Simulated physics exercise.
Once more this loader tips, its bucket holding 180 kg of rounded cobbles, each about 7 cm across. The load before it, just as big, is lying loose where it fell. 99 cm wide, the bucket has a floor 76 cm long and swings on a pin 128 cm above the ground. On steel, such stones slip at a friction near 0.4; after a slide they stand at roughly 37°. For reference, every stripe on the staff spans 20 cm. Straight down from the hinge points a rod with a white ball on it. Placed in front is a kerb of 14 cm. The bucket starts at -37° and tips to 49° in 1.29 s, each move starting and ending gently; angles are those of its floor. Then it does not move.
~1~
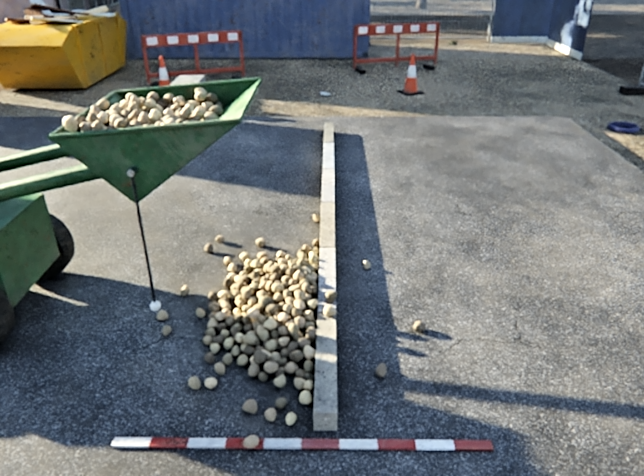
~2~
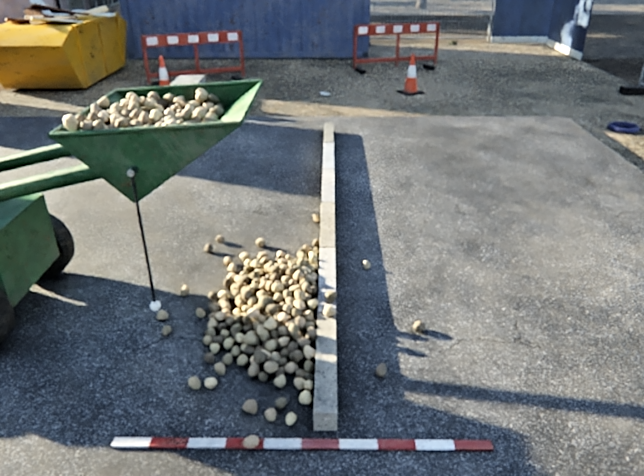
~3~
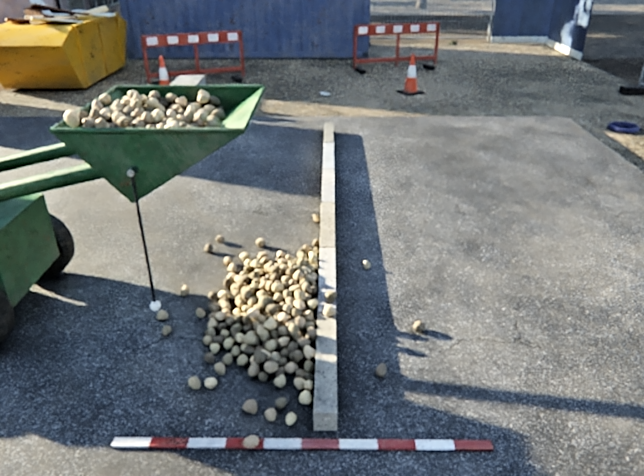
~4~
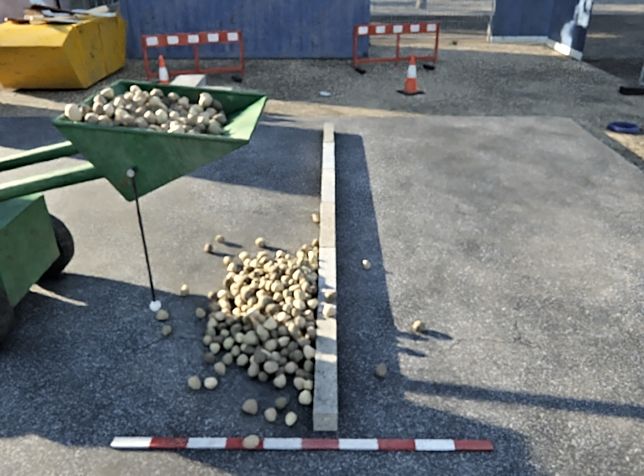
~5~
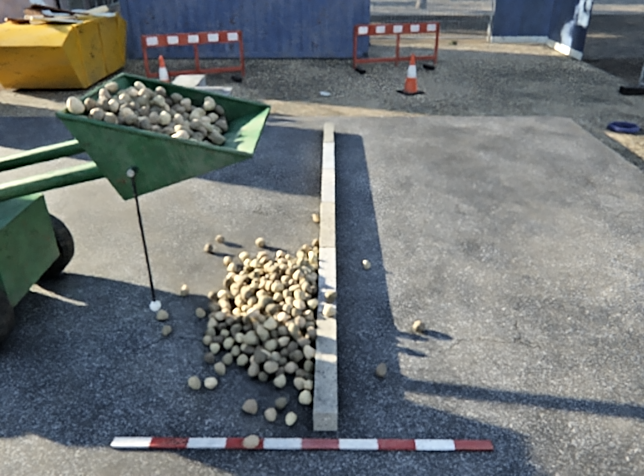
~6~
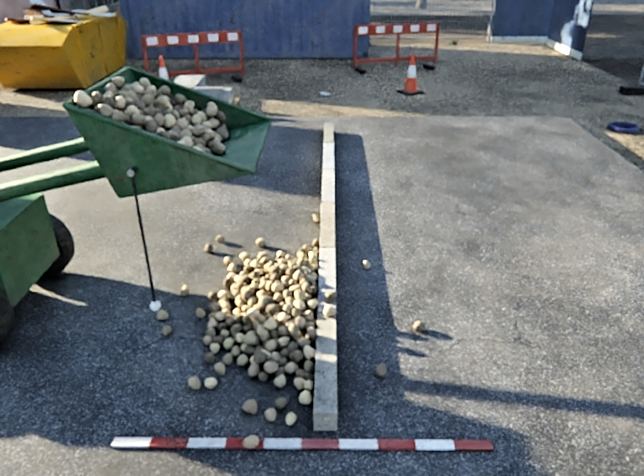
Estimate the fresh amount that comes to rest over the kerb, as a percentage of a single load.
About 8 per cent of a load.
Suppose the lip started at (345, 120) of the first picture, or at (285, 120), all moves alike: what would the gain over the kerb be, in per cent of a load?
First some 95, then 35 per cent.
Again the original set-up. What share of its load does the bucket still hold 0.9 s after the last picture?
25 % still inside.
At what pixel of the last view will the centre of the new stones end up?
Roughly at pixel (275, 298).
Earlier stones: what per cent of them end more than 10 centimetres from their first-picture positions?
5 per cent.
Then, 0.5 s after the last picture the floor is at 36°; in per cent of one load, 100 in the bucket, 99 on this side of the kerb, 1 over the kerb; the foremost stones are at (346, 317).
Then, 0.9 s after the last picture the floor is at 49°; in per cent of one load, 24 in the bucket, 175 on this side of the kerb, 1 over the kerb; the foremost stones are at (346, 320).
Then, 1.3 s after the last picture the floor is at 49°; in per cent of one load, 0 in the bucket, 195 on this side of the kerb, 5 over the kerb; the foremost stones are at (377, 301).
Then, 3.7 s after the last picture the floor is at 49°; in per cent of one load, 0 in the bucket, 191 on this side of the kerb, 9 over the kerb; the foremost stones are at (422, 301). Net gain over the kerb, 8.
